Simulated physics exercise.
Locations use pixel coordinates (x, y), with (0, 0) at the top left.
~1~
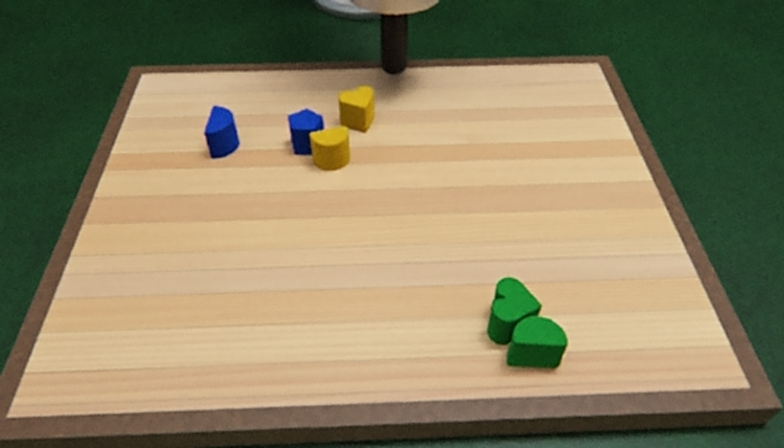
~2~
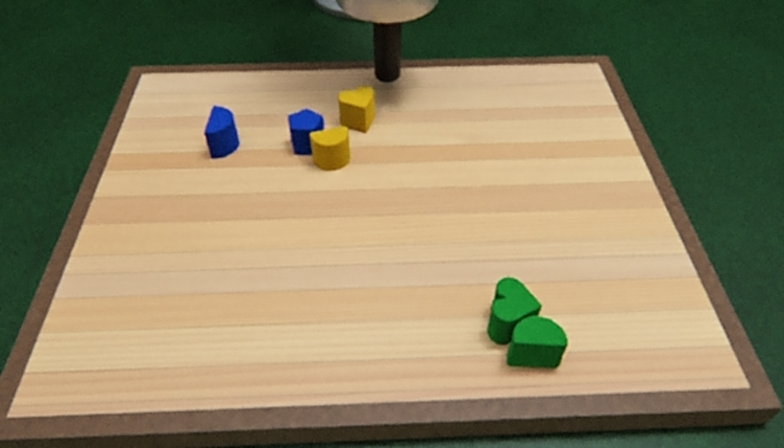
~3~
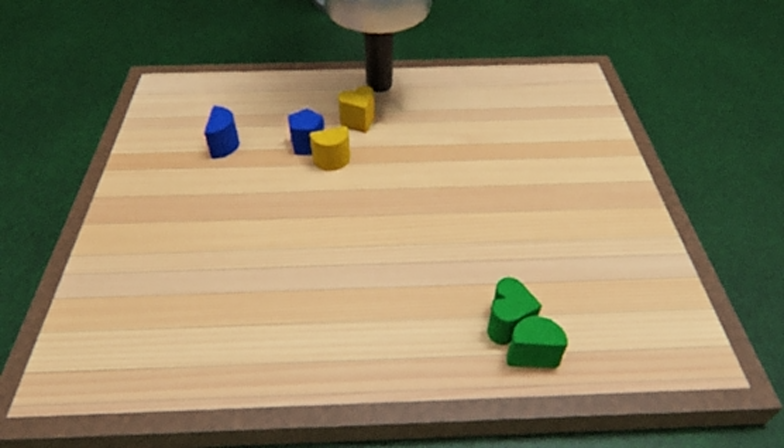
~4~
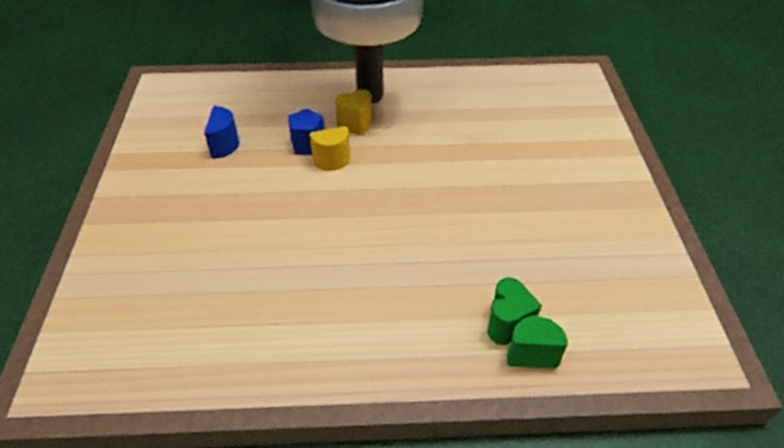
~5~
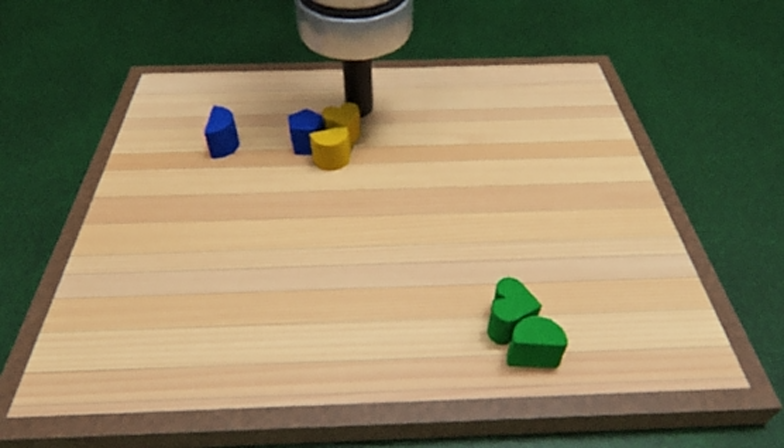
A dark rod on a robotic arm moves down and slightly left from the far edge of a wooden board toward the yellow heart-shaped block. It nudges that block a short way down and left, up against the blue five-sided and yellow D-shaped blocks, while the other blocks stay still.
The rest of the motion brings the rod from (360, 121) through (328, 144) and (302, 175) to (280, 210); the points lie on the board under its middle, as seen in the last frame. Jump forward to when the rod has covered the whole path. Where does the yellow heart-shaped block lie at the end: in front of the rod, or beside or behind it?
Slid away.
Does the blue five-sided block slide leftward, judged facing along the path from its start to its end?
Answer: No.
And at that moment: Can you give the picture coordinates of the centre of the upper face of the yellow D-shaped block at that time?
I'd guess (339, 183).
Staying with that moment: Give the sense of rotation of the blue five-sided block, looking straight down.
Looking from above, the answer is clockwise.
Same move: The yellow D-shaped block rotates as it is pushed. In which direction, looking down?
It twists anticlockwise.
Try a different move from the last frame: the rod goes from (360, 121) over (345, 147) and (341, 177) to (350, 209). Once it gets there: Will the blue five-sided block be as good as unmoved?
No, I don't think so.
What follows on the original path. One third of the way, rod at (326, 135); blue five-sided block at (292, 127), turned 65° clockwise; yellow D-shaped block at (325, 158); yellow heart-shaped block at (320, 141), turned 45° anticlockwise.
Two thirds of the way, rod at (300, 165); blue five-sided block at (272, 136); yellow D-shaped block at (334, 180), turned 50° anticlockwise; yellow heart-shaped block at (310, 172), turned 95° anticlockwise.
At the end, rod at (278, 200); blue five-sided block at (272, 136), turned 135° clockwise; yellow D-shaped block at (339, 183), turned 75° anticlockwise; yellow heart-shaped block at (304, 193), turned 165° anticlockwise.
